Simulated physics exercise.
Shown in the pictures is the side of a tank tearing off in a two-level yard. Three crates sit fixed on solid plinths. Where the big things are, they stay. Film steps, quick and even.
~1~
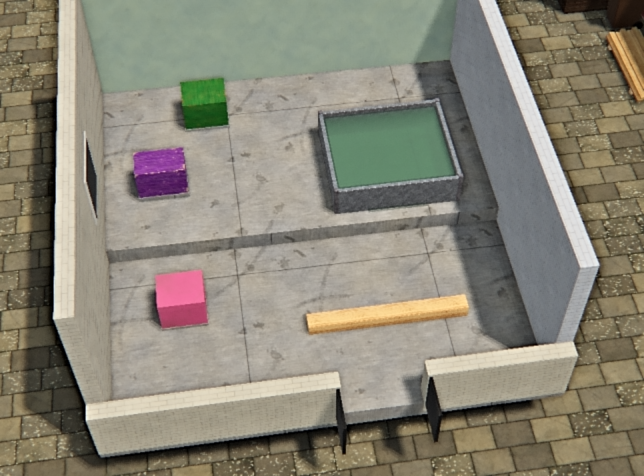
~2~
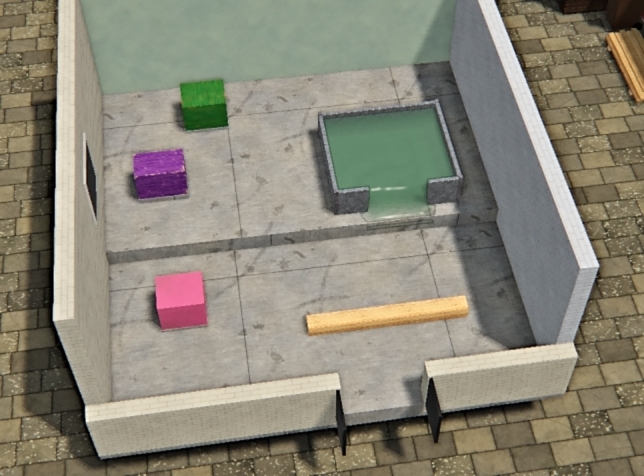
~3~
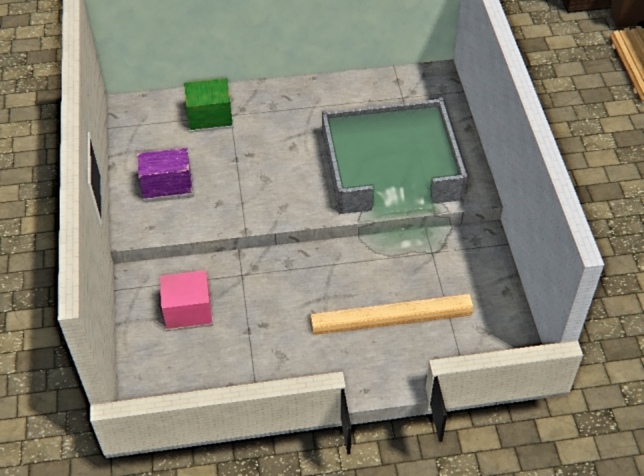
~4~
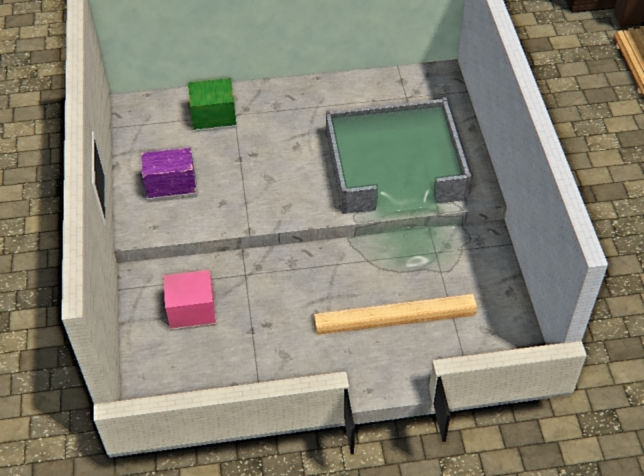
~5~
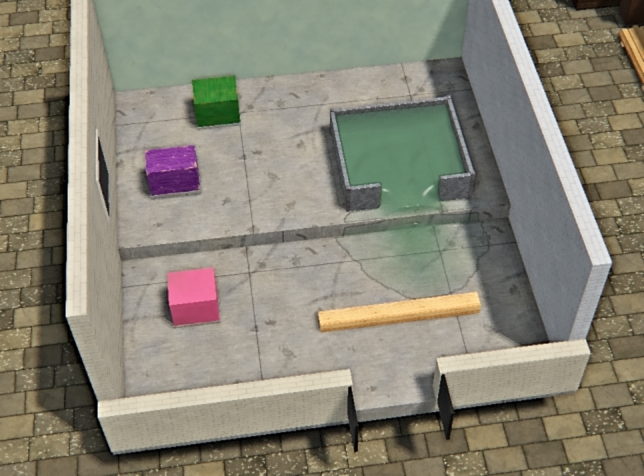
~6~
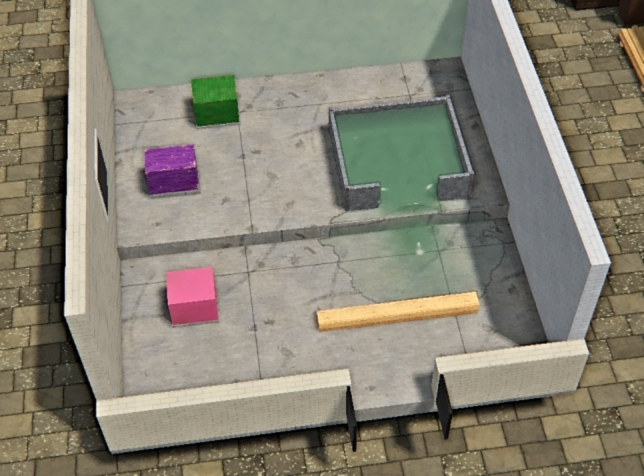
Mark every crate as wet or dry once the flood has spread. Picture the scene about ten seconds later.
Green crate: Dry, pink crate: Wet, purple crate: Dry.
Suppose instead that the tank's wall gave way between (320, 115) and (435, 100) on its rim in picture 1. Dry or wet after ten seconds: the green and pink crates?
Green: Reached; pink: Reached.
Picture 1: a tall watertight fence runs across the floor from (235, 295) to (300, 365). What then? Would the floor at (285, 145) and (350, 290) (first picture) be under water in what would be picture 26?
In turn: Dry, wet.
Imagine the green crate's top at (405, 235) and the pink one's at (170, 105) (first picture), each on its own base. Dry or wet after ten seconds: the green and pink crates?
Result: Green overtopped, pink not wetted.
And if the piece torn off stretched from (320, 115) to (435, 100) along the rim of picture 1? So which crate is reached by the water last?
That would be the pink one.
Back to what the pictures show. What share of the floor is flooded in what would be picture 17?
Roughly 30 percent, I reckon.
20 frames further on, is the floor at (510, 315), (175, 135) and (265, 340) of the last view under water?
First inundated, second spared, third inundated.
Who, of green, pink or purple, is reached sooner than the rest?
The pink-painted one.
A moment on, water covers 15 % of the floor; the green crate not reached, the pink crate not reached, the purple crate not reached.
Next, water covers 30 % of the floor; the green crate not reached, the pink crate water round its plinth, the purple crate not reached.
Then, water covers 35 % of the floor; the green crate not reached, the pink crate water round its plinth, the purple crate not reached.
Later, water covers 50 % of the floor; the green crate not reached, the pink crate water round its plinth, the purple crate not reached.
In the end, water covers 50 % of the floor; the green crate stayed above the water, the pink crate was topped, the purple crate stayed above the water.
